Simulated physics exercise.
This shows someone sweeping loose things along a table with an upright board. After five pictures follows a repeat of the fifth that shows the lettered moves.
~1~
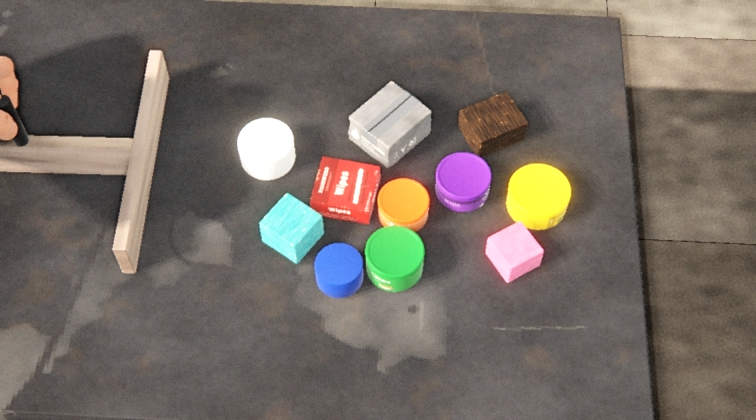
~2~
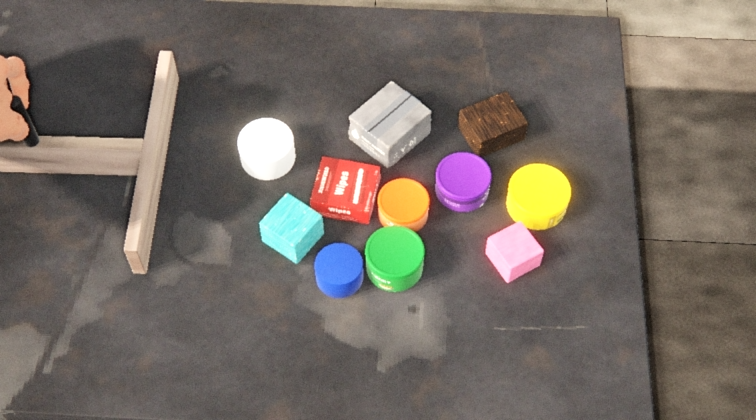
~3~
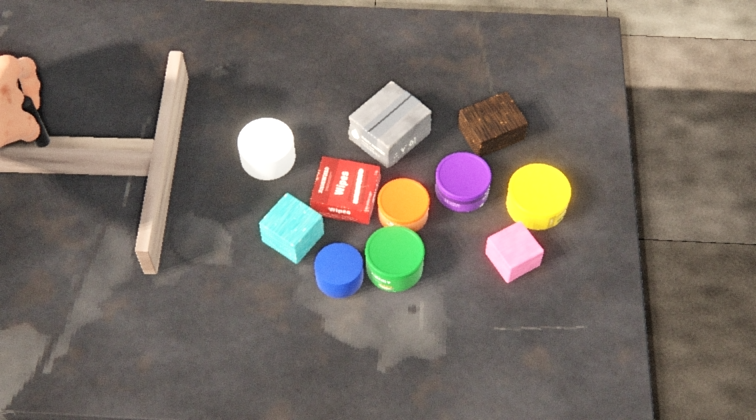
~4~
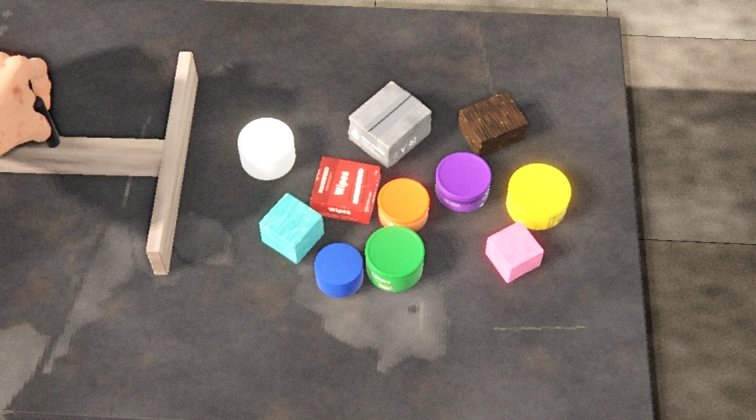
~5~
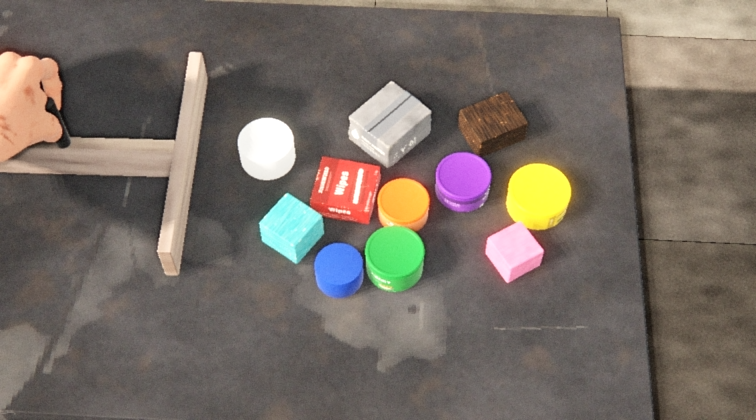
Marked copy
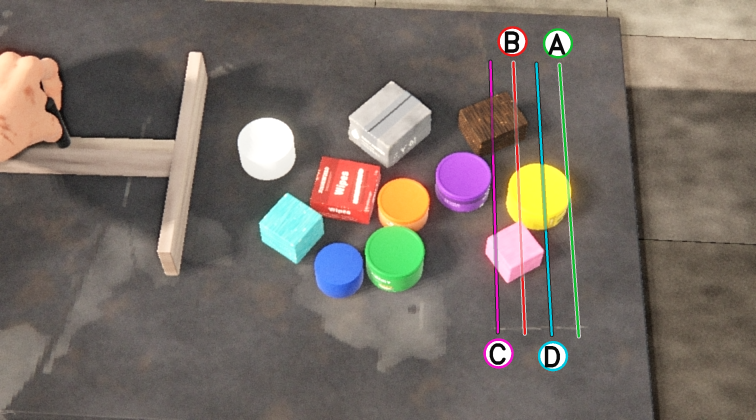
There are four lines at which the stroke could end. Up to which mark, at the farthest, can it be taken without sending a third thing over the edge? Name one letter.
It should halt at D.
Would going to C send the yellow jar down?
By then, no.
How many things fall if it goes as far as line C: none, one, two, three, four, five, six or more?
In all, none.
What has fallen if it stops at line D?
It is the yellow jar.
On the marked copy, A at (568, 190); B at (519, 188); C at (494, 186); D at (544, 189).
With D. Early on, board (310, 152); grey box (402, 121); white pot (348, 144).
Further on, board (440, 158); yellow jar (570, 201); pink block (547, 266).
At the end, board (543, 162); yellow jar over the edge; black block (624, 109); one fallen.
As for the rest, A drops five; B is within the limit but short; C is within the limit but short.
